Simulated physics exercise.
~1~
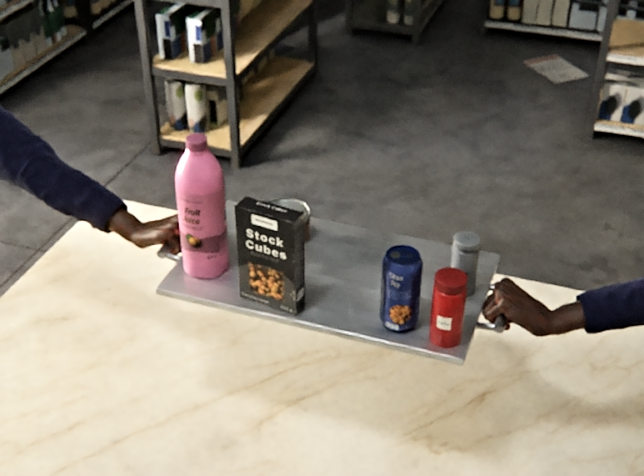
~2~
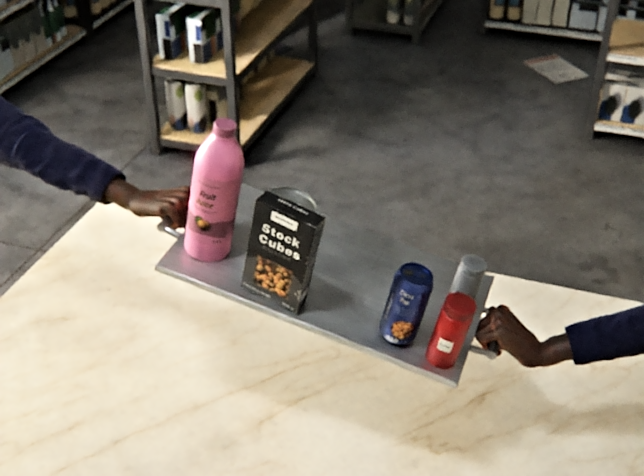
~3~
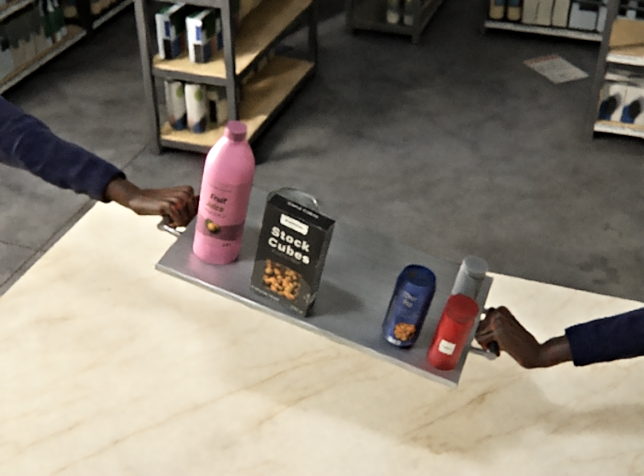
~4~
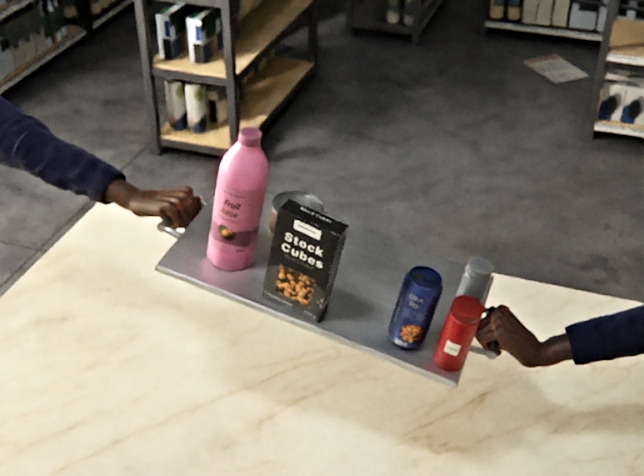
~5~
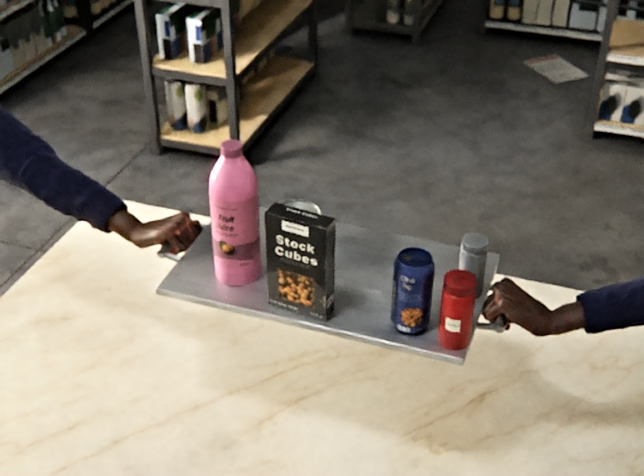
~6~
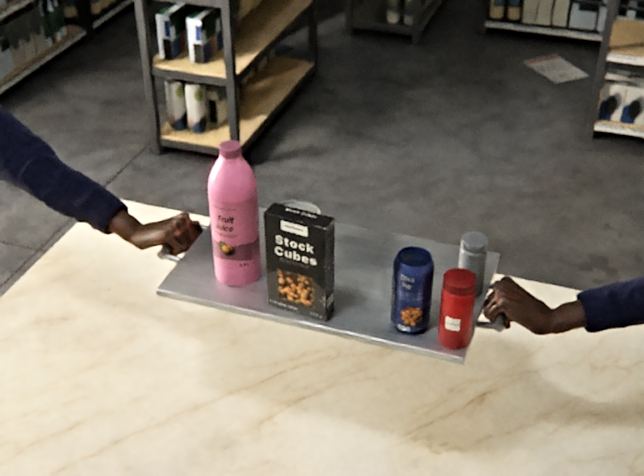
At first, two hands hold a flat grey tray over a pale tabletop, with a tall pink bottle, a black packet of stock cubes, a blue can, a red shaker and a grey shaker upright on it, and another item mostly hidden behind the packet. The hands tip the tray so its right edge drops, and everything leans with it. While it stays tilted, the pink bottle and black packet slide a short way right, and the others barely shift. The hands then bring the tray back towards level. Finally, everything stands upright, with the bottle and packet resting to the right of where they began.
